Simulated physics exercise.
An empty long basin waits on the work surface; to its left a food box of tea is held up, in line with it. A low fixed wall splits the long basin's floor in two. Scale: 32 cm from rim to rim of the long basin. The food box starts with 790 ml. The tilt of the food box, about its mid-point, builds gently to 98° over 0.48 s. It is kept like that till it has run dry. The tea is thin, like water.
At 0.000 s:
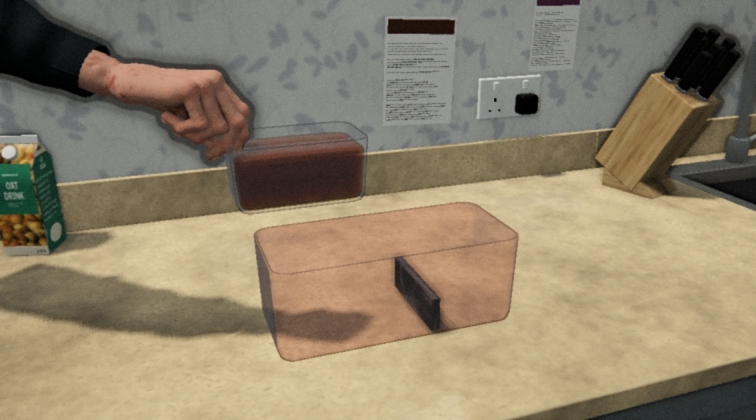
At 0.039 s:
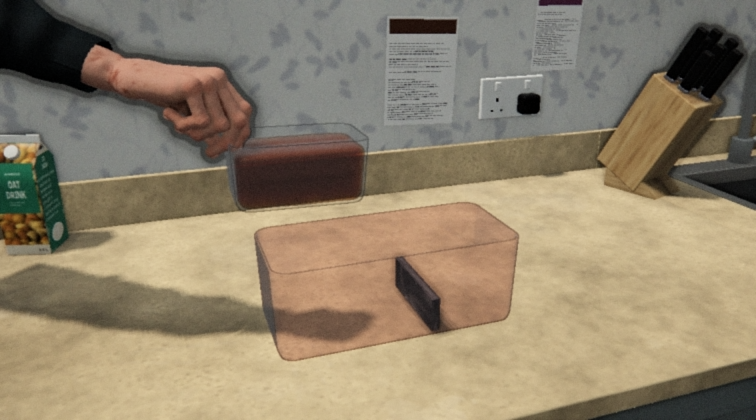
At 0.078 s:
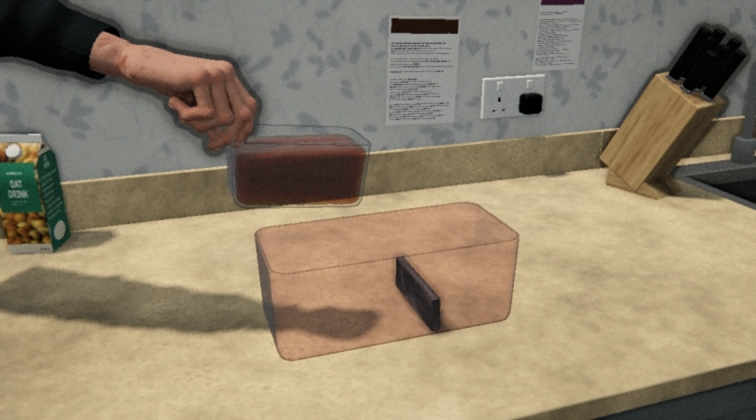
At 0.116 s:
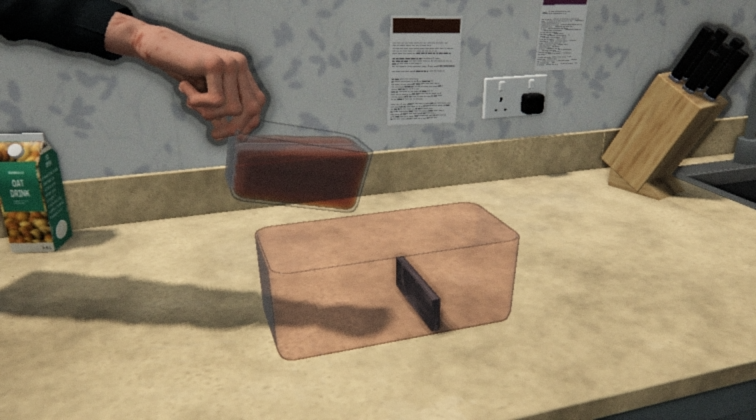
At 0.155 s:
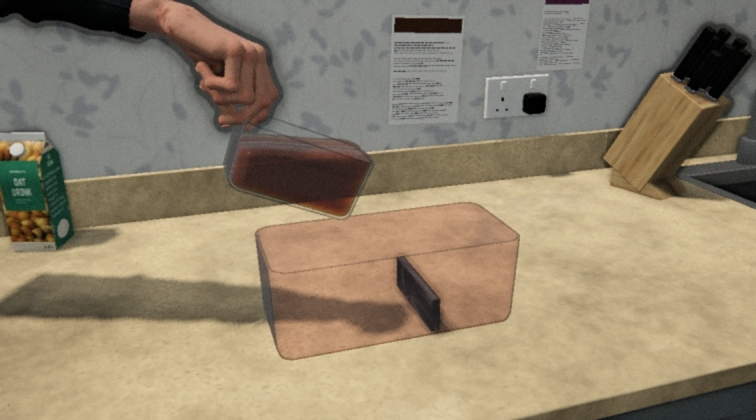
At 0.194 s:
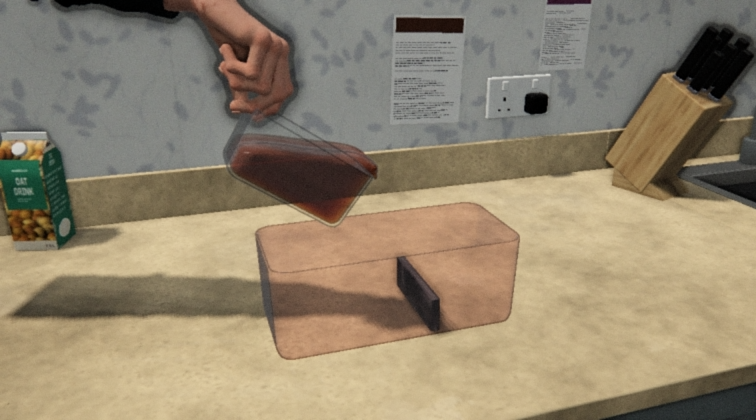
In the video, a hand holds a clear box of reddish-brown tea above and left of an empty, pinkish long basin on a counter, gradually tilting it rightward as the liquid shifts and a little passes over the edge.
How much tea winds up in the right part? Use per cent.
About 16 per cent.
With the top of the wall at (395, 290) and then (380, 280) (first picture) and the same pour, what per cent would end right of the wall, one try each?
First 40, then 65 per cent.
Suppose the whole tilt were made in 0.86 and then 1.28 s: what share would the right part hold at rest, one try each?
In turn about 30 and 45 per cent.
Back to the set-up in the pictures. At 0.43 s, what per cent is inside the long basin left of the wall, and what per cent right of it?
Some 50 per cent left and 4 right.
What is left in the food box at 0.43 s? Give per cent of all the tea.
Some 20 per cent.
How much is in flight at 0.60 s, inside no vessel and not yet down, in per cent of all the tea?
Some 6 per cent.
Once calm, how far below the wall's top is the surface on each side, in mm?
Some 22 mm on the left and 38 mm on the right.
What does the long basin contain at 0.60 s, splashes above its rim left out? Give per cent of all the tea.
About 90 per cent.
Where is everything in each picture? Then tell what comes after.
In the first picture, tilt 0°; pouring edge (358, 131); surface from (228, 150) to (355, 139); the long basin's rim runs from (262, 253) to (495, 219); the wall's top is at (416, 277).
In the second picture, tilt 2°; pouring edge (359, 133); surface from (230, 149) to (356, 139).
In the third picture, tilt 6°; pouring edge (361, 138); surface from (231, 147) to (358, 141).
In the fourth picture, tilt 13°; pouring edge (364, 146); surface from (233, 144) to (361, 144).
In the fifth picture, tilt 23°; pouring edge (365, 157); surface from (233, 146) to (364, 150); 2 per cent is over the edge.
In the sixth picture, tilt 34°; pouring edge (364, 170); surface from (233, 144) to (358, 159); 7 per cent is over the edge.
Then, 0.43 s in, the tilt is 95° and 20 per cent is still to pour, 51 is left of the wall and 4 right of it.
Then, 0.60 s in, the tilt is 98° and 4 per cent is still to pour, 82 is left of the wall and 7 right of it.
Then, 0.78 s in, the tilt is 98° and 1 per cent is still to pour, 77 is left of the wall and 15 right of it.
Then, 0.98 s in, the tilt is 98° and 0 per cent is still to pour, 78 is left of the wall and 16 right of it.
Finally, 78 per cent lies left of the wall, 16 right of it and 6 outside.
